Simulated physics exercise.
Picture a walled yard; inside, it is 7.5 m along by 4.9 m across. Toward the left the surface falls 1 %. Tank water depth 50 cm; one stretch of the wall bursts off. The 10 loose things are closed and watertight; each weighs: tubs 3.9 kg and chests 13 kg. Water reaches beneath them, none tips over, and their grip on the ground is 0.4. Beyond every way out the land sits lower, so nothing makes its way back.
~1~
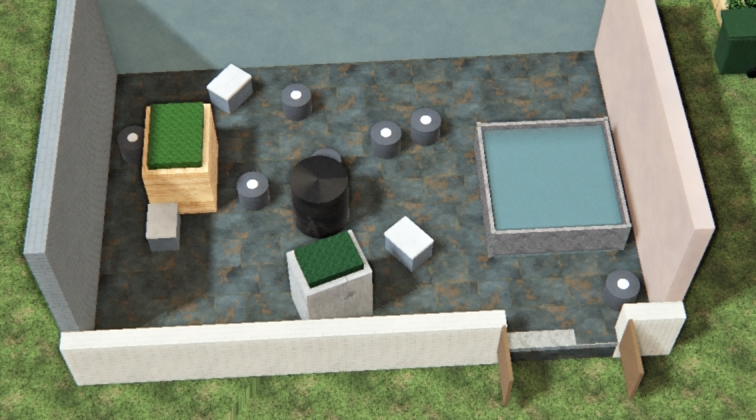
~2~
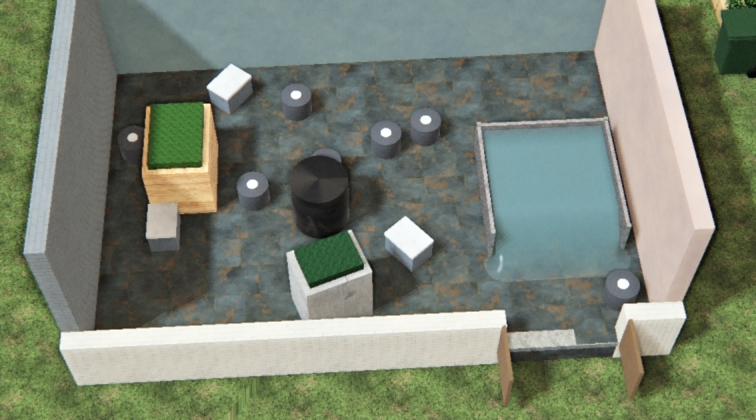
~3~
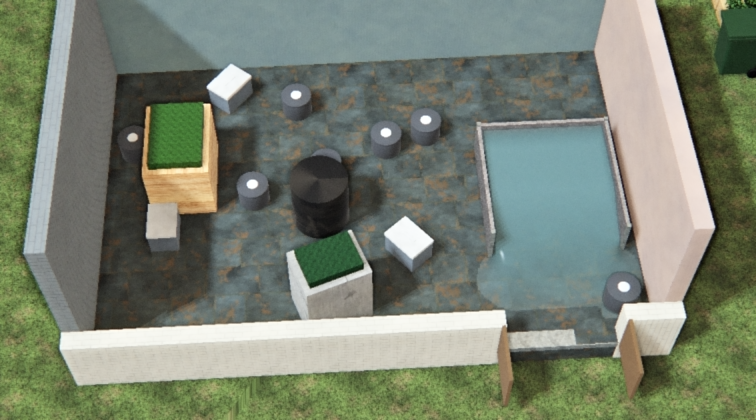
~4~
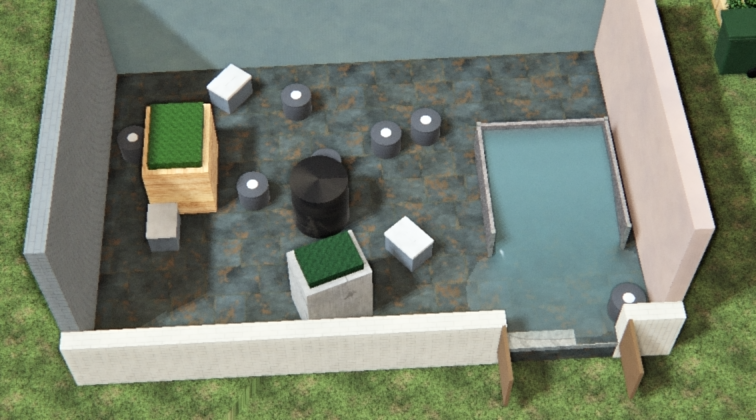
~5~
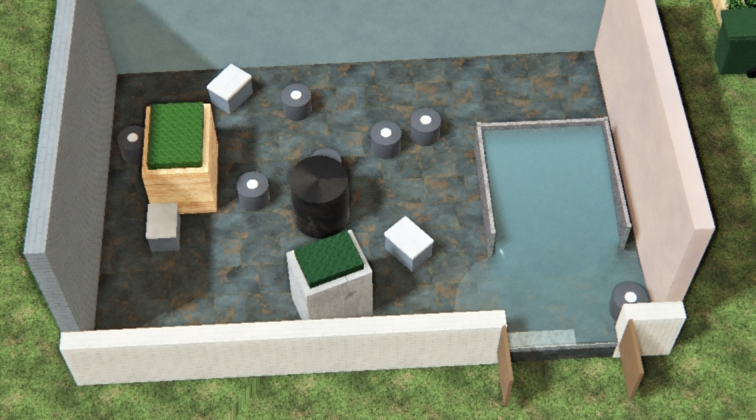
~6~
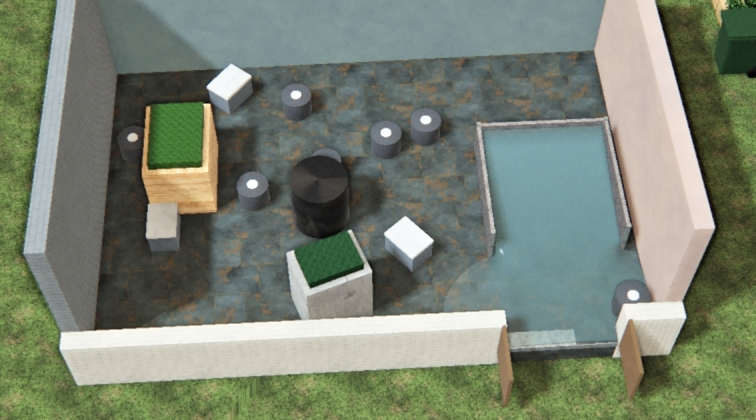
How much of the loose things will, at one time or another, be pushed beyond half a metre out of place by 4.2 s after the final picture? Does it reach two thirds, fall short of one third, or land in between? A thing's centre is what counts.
It falls short of one third.
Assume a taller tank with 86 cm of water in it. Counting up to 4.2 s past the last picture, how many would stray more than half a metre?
You'd get 2 in that case.
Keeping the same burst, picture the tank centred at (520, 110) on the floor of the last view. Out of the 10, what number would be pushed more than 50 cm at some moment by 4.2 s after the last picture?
In that case the number is 2.
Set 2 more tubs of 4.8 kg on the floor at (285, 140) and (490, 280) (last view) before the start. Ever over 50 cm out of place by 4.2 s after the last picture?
Outcome: Stays within first, breaks the threshold second.
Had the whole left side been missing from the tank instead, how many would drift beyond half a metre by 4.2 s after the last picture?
The answer then is 8.
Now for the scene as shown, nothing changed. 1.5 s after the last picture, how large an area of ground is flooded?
Near 8.5 m2 in all.
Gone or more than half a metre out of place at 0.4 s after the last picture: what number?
That would be 0.
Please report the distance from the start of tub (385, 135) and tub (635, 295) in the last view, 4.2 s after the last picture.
In turn: 0 cm, washed out.
Then, 0.4 s after the last picture 0 of 10 are over 50 cm from their spots; 1 afloat.
Then, 1.5 s after the last picture 1 of 10 are over 50 cm from their spots; 1 afloat.
Then, 2.8 s after the last picture 1 of 10 are over 50 cm from their spots; 0 afloat.
Then, 4.2 s after the last picture 1 of 10 are over 50 cm from their spots, and 1 have been at some point; 0 afloat.
